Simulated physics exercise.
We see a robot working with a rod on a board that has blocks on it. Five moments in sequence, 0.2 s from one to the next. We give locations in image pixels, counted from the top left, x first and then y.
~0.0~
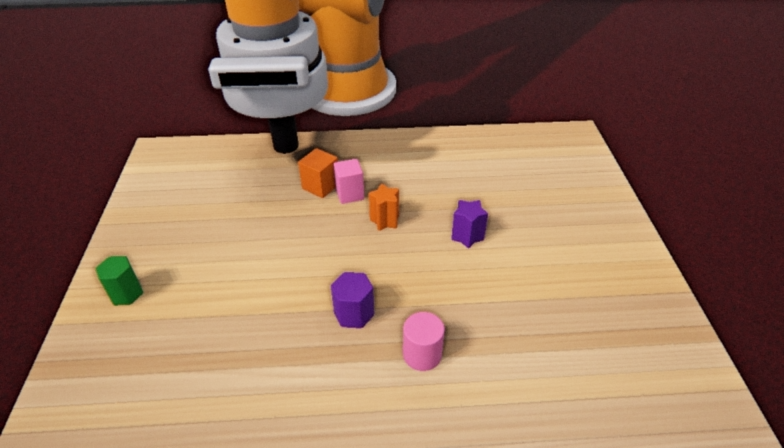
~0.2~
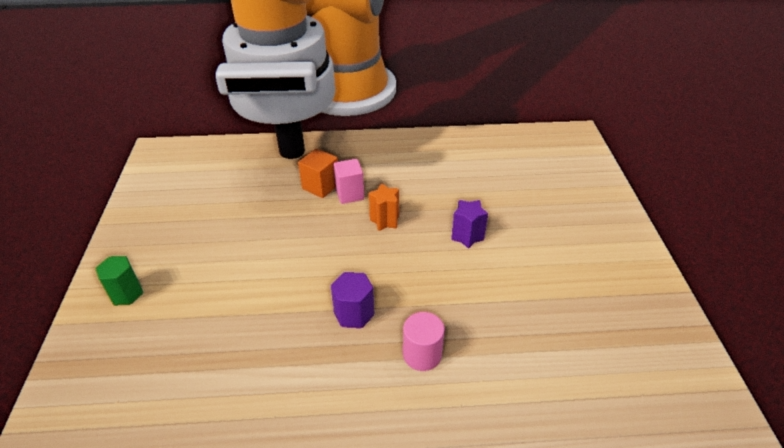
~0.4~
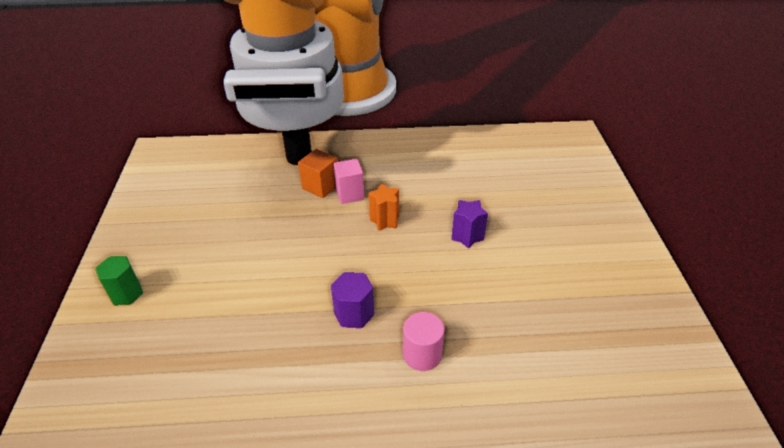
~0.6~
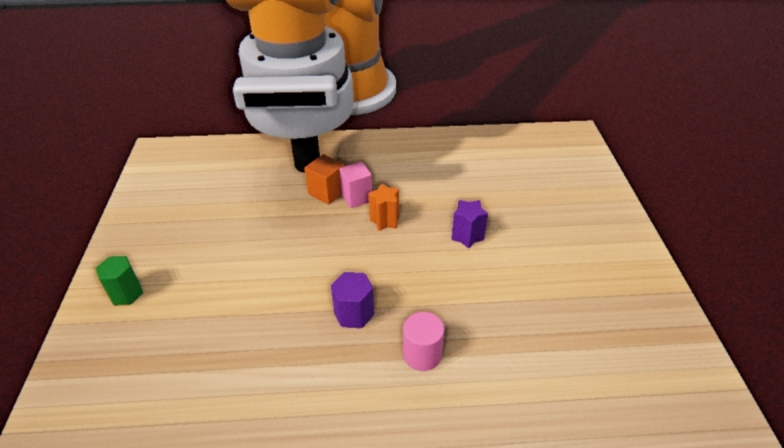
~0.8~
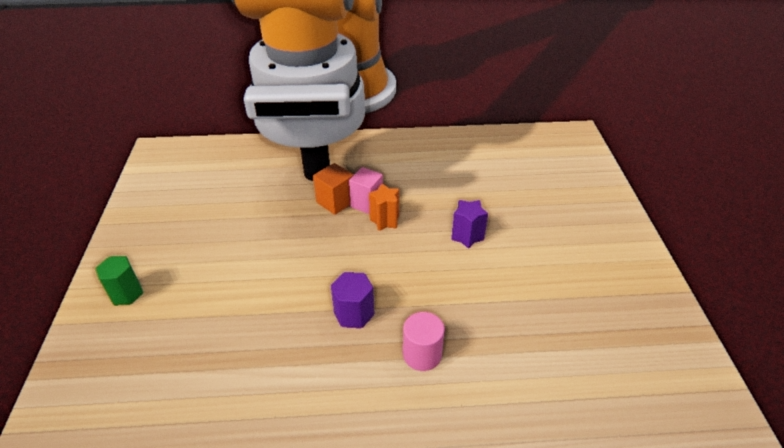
An orange and white robot arm with a black rod reaches over the far edge of a pale wooden board on a dark red floor, seen from above by a still camera. An orange cube, pink block and orange star sit near it, a purple star right, a green block left, and a purple hexagon and pink cylinder nearer. The rod slides slightly right and nearer, then pushes the cube and pink block a short way towards the unmoving orange star.
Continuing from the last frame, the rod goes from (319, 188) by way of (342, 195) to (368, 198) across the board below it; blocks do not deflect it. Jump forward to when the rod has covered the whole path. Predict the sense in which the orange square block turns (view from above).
Clockwise from above.
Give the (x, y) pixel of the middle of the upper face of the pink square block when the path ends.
Its top face will be centred at roughly (390, 184).
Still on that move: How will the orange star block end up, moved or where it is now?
It is no longer where it was.
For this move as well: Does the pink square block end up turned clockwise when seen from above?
In short: No.
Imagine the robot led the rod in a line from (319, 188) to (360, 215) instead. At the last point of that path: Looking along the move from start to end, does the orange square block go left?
No, that is not how it ends up.
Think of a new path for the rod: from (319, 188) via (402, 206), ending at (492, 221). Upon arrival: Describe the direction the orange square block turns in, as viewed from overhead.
It ends up turned clockwise.
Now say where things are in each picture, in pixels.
In the first frame, rod's lower end (286, 147); orange square block (318, 159); pink square block (348, 167); orange star block (385, 194).
In the second frame, rod (292, 152); blocks still.
In the third frame, rod (299, 158); blocks still.
In the fourth frame, rod (308, 165); orange square block (325, 165); pink square block (355, 171).
In the fifth frame, rod (317, 174); orange square block (333, 175); pink square block (366, 177); orange star block (385, 194).
On the path given first. Halfway along, rod (342, 181); orange square block (349, 186), turned 35° clockwise; pink square block (377, 181), turned 40° anticlockwise; orange star block (393, 196), turned 25° clockwise.
At the end, rod (368, 183); orange square block (352, 190), turned 45° clockwise; pink square block (390, 184), turned 25° anticlockwise; orange star block (399, 201), turned 40° clockwise.
